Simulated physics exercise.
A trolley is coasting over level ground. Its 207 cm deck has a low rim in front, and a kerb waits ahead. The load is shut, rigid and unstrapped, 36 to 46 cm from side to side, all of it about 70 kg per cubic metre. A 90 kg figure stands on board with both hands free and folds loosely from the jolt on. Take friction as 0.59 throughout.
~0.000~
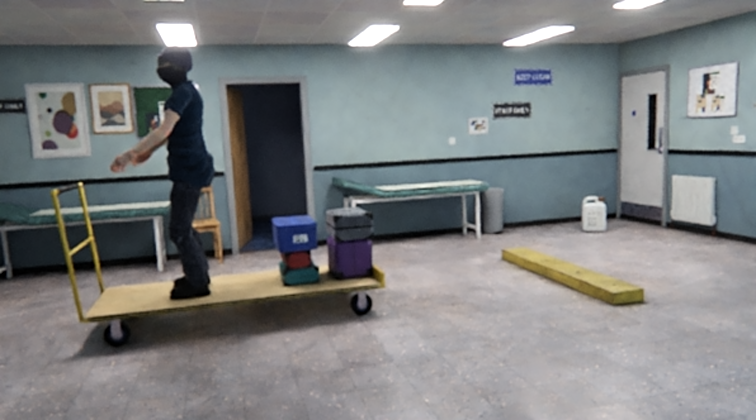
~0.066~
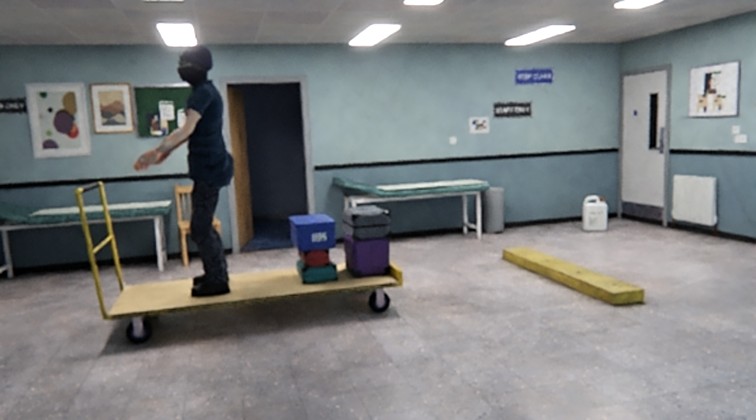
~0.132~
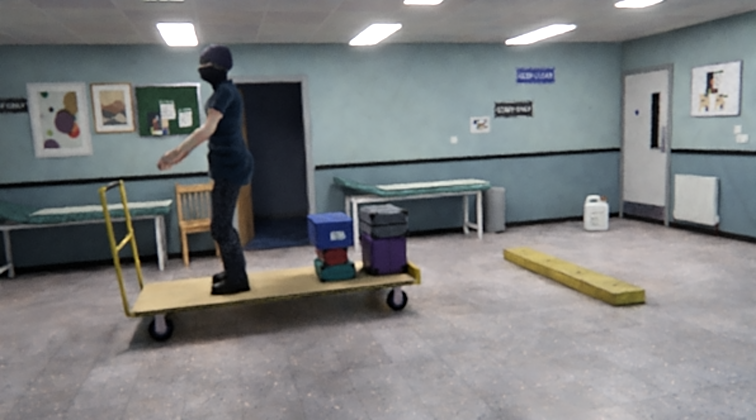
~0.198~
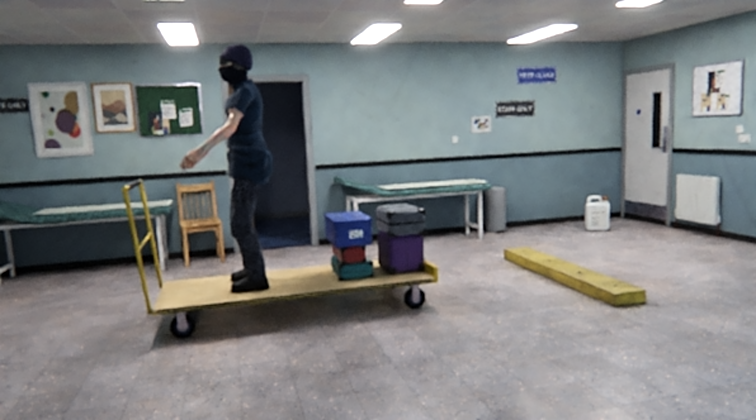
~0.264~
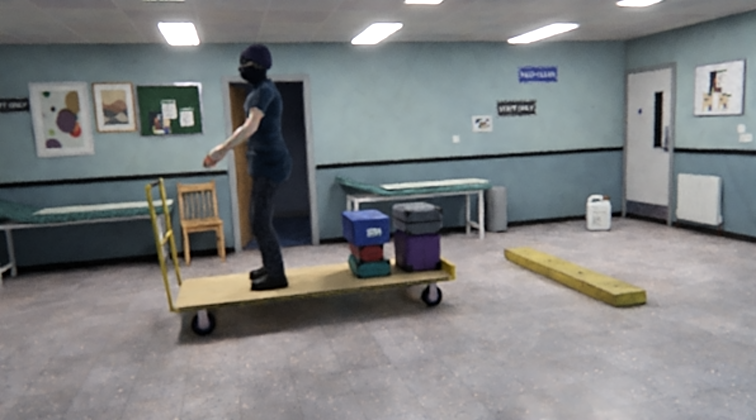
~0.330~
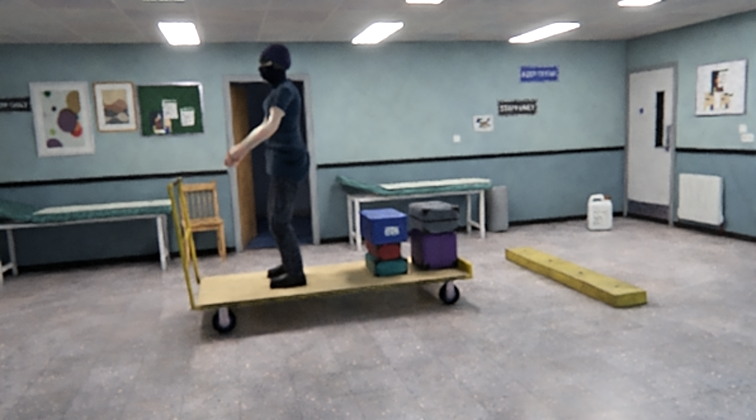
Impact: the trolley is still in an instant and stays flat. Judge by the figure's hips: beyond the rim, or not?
In the end the figure's hips stay over the deck.
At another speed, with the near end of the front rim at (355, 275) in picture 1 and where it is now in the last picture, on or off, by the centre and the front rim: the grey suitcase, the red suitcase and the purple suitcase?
In that case grey off, red on, purple on.
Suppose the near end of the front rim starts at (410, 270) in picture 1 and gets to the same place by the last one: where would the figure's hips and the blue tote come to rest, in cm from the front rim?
Then hips 70 behind, blue 30 behind.
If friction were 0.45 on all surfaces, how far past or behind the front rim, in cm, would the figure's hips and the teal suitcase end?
In that case hips 70 behind, teal 50 behind.
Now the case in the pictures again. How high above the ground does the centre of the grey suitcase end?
Roughly 10 cm above it.
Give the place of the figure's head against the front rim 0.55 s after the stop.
About 30 cm behind the rim.
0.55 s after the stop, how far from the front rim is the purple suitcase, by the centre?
Some 20 cm behind it.
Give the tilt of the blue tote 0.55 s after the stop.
About 0°.
After 0.80 s the deck stops.
After 1.05 s the figure's hips are 77 cm behind the rim, near (479, 180) in the last picture's view.
After 1.35 s the figure's hips are 61 cm behind the rim, near (496, 189) in the last picture's view.
After 1.80 s the figure's hips are 51 cm behind the rim, near (506, 188) in the last picture's view.
Final state at 4.0 s, past the rim, grey suitcase; behind it, purple suitcase, blue tote, teal suitcase, red suitcase and the figure's hips.
